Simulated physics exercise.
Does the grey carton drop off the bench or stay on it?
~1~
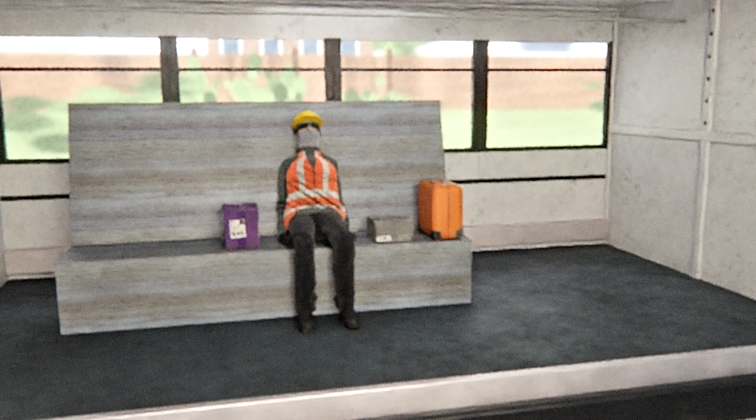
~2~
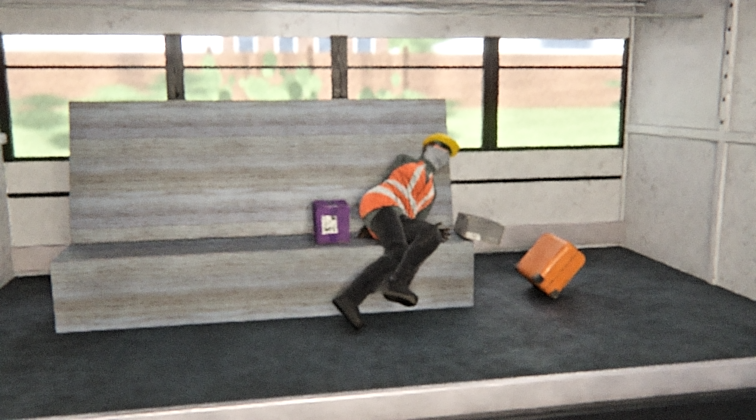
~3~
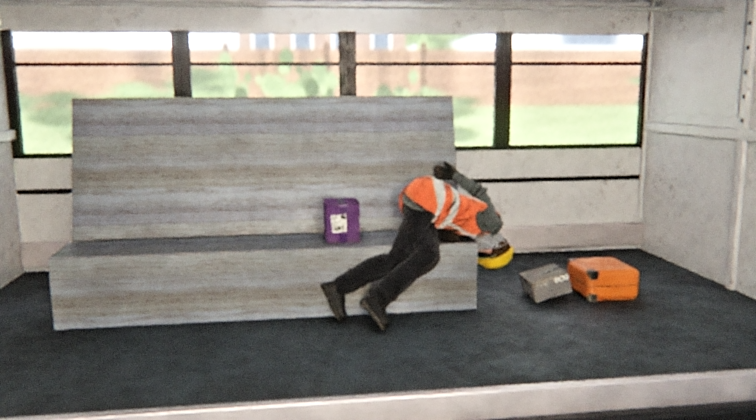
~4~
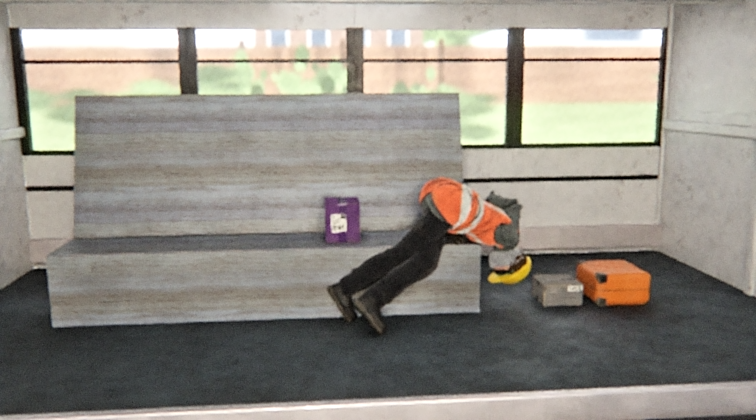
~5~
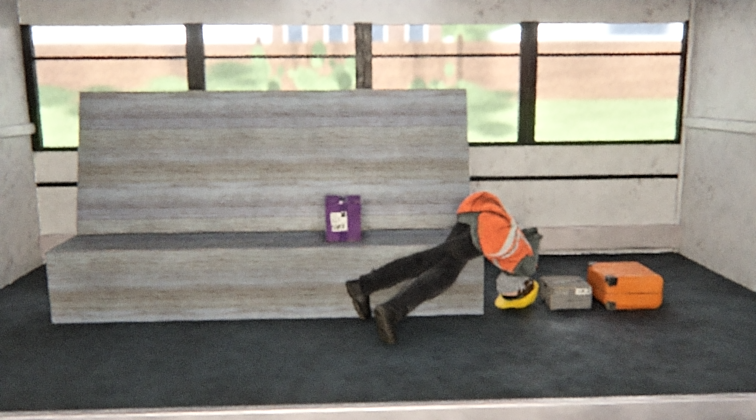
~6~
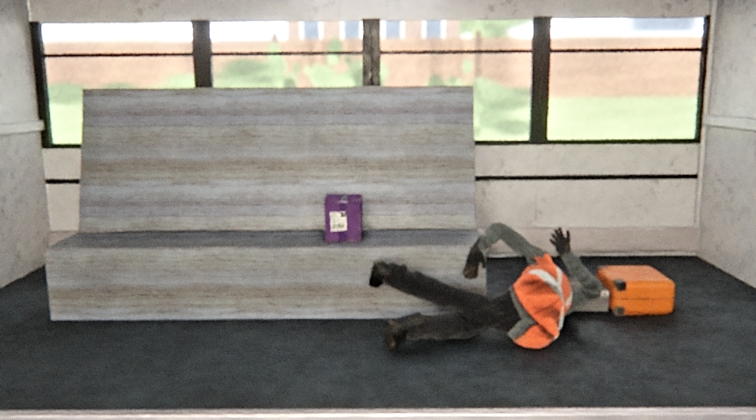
The grey carton drops off the right end of the bench and finishes on the floor.
